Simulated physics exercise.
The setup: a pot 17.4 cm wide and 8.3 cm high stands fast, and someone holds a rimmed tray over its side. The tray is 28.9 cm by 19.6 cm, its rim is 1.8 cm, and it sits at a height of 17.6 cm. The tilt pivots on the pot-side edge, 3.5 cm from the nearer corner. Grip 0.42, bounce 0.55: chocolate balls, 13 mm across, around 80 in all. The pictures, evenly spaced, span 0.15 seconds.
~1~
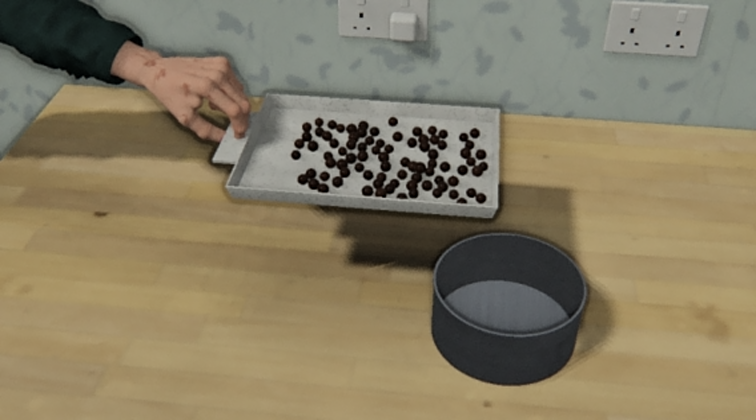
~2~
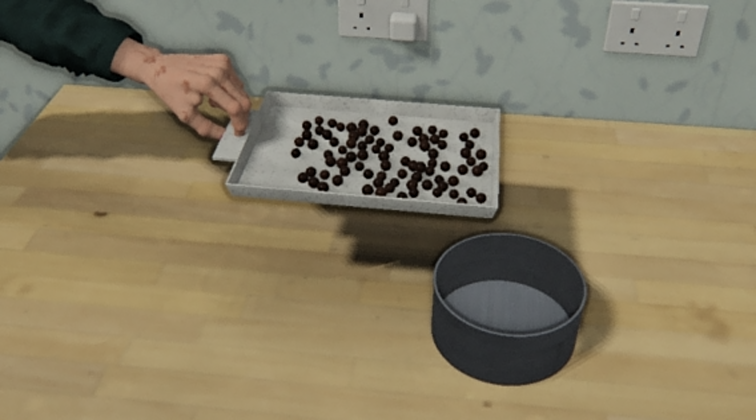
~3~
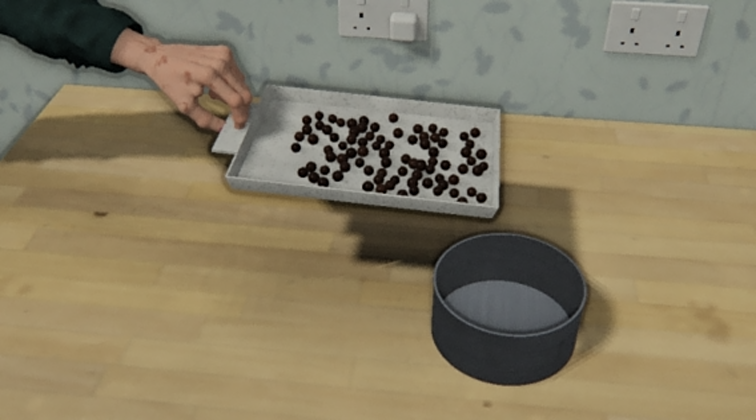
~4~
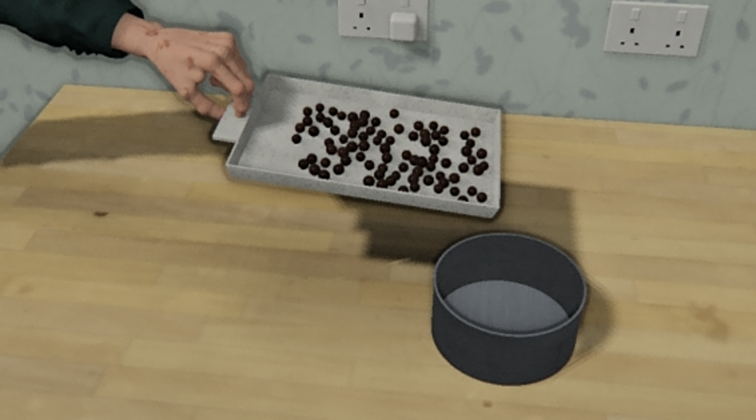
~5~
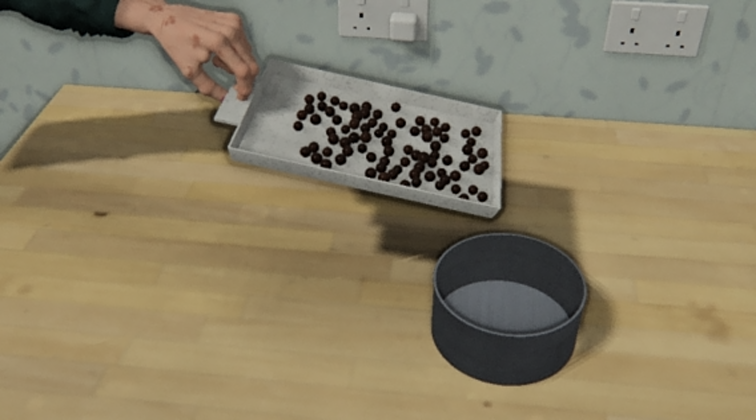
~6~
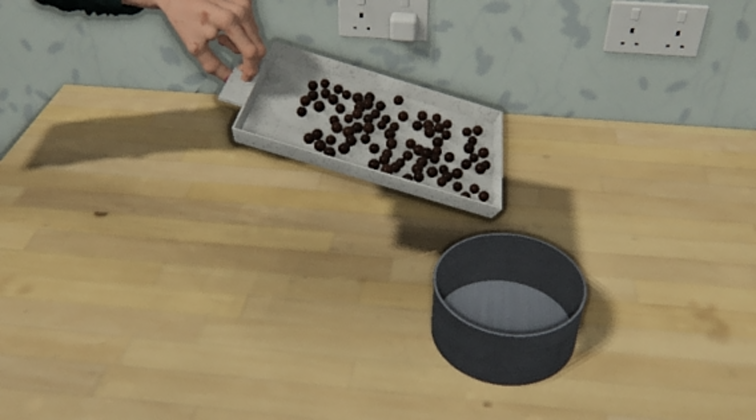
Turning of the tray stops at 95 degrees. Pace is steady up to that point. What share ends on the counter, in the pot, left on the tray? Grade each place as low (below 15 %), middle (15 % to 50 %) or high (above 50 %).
Counter - high; pot - middle; left on the tray - low.
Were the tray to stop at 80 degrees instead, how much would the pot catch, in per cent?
That would be around 35 percent.
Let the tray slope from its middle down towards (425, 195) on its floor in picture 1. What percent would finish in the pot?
Roughly 95 percent of them.
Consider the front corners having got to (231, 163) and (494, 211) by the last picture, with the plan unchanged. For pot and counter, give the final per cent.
In the pot: 90 per cent; on the counter: 10 per cent.
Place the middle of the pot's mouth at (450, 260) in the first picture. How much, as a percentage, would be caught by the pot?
Close to 5 in a hundred.
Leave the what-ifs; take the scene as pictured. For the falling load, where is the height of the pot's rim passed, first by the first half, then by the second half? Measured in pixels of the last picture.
Roughly (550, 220) to begin with, later roughly (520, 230).
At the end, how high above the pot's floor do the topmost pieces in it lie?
Close to 1.5 cm up.
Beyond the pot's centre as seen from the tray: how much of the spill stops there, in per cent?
Some 80 per cent of the spill lies beyond the centre.
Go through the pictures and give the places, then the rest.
In the first frame, tray tilt 0 degrees, front corners at (232, 184) and (493, 204); middle of the pieces at (384, 157); pot at (509, 281).
In the second frame, tray tilt 1 degrees, front corners at (232, 182) and (493, 204); middle of the pieces at (384, 156).
In the third frame, tray tilt 3 degrees, front corners at (231, 175) and (493, 204); middle of the pieces at (384, 153).
In the fourth frame, tray tilt 6 degrees, front corners at (232, 163) and (494, 204), lowest corner right back; middle of the pieces at (385, 149).
In the fifth frame, tray tilt 10 degrees, front corners at (234, 146) and (496, 204), lowest corner right back; middle of the pieces at (387, 142).
In the sixth frame, tray tilt 15 degrees, front corners at (238, 127) and (497, 205), lowest corner right back; middle of the pieces at (390, 134); pot at (509, 281).
Then, 0.25 s after the last picture, tilt 55 degrees; the tray holds 100 %, the pot 0 %.
Then, 0.42 s after the last picture, tilt 83 degrees; the tray holds 90 %, the pot 0 %.
Then, 0.71 s after the last picture, tilt 95 degrees; the tray holds 0 %, the pot 35 %.
In the end, counter 60 %, pot 40 %, tray 0 %.
